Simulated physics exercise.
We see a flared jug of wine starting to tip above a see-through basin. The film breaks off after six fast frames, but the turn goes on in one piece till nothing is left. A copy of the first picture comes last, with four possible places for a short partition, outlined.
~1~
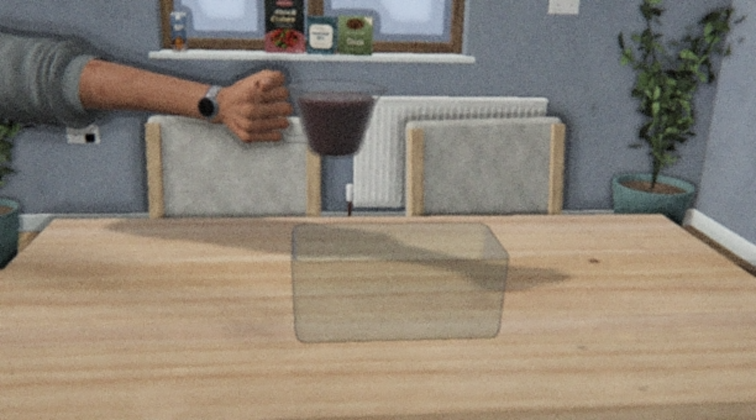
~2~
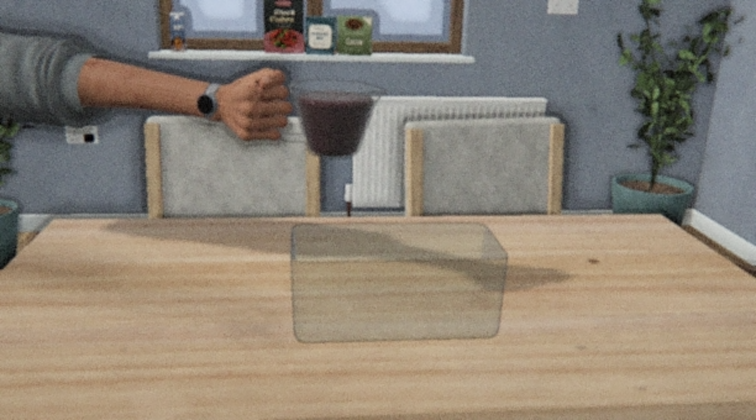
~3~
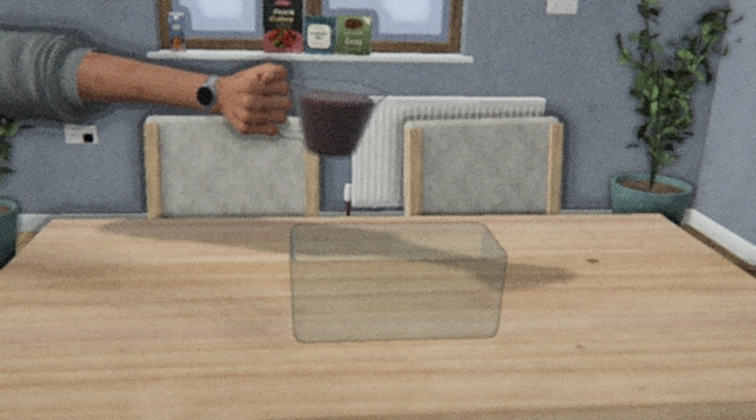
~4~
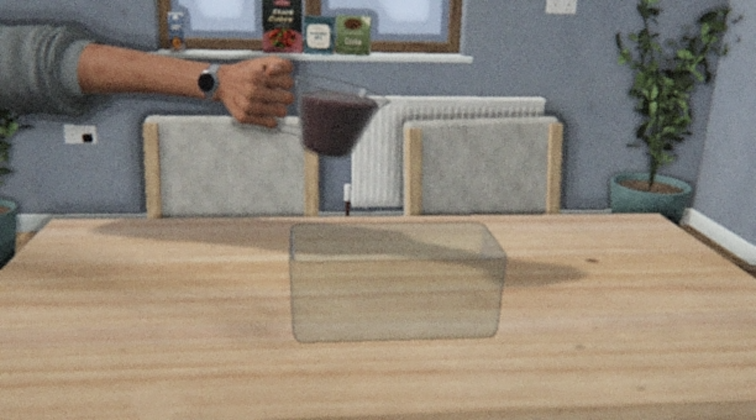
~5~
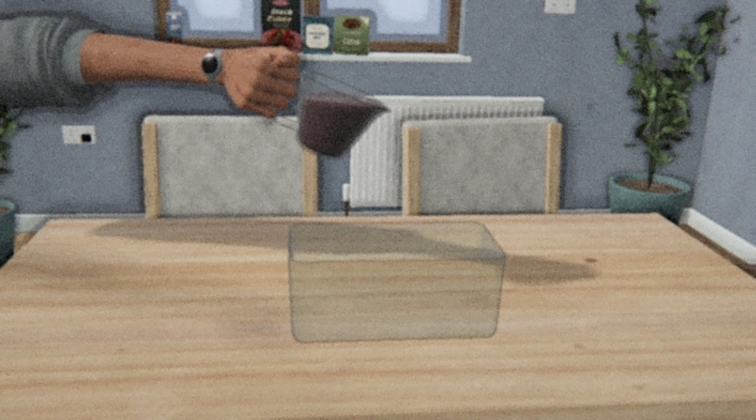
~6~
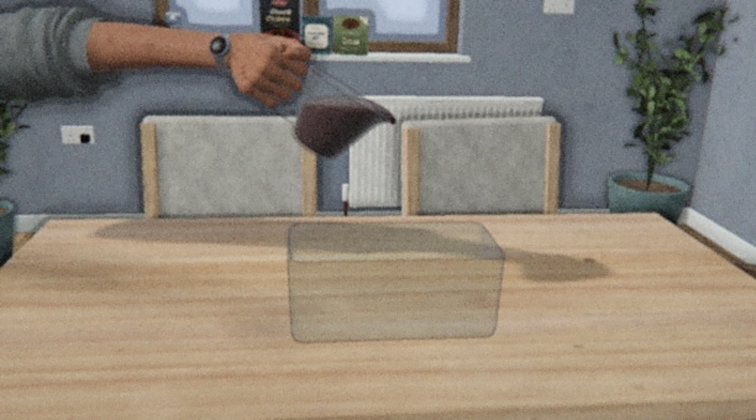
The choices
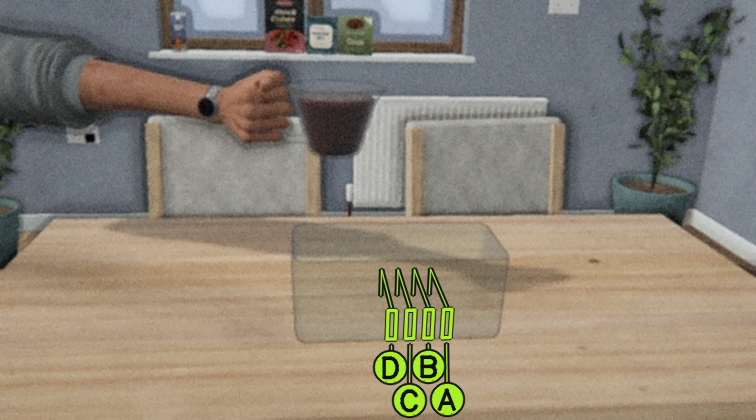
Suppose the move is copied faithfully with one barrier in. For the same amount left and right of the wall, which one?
Best: B.
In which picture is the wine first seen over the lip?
Picture 6.
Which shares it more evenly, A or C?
The answer is A.
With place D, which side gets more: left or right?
More ends on the right.
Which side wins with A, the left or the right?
The left one.
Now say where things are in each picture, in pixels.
In the first frame, upright, lip at (387, 89); basin from (295, 340) to (499, 335); nothing has left yet.
In the second frame, upright, lip at (387, 91); nothing has left yet.
In the third frame, tipped about 6°, lip at (388, 94); nothing has left yet.
In the fourth frame, tipped about 13°, lip at (390, 101); nothing has left yet.
In the fifth frame, tipped about 22°, lip at (391, 110); nothing has left yet.
In the sixth frame, tipped about 33°, lip at (390, 121); wine is over the lip, down to (390, 121).
On the marked copy, A at (446, 343); B at (428, 344); C at (410, 344); D at (391, 345).
For place A, about 79 % ends left of the wall and 19 % right of it.
For place B, about 40 % ends left of the wall and 59 % right of it.
For place C, about 8 % ends left of the wall and 90 % right of it.
For place D, about 5 % ends left of the wall and 93 % right of it.
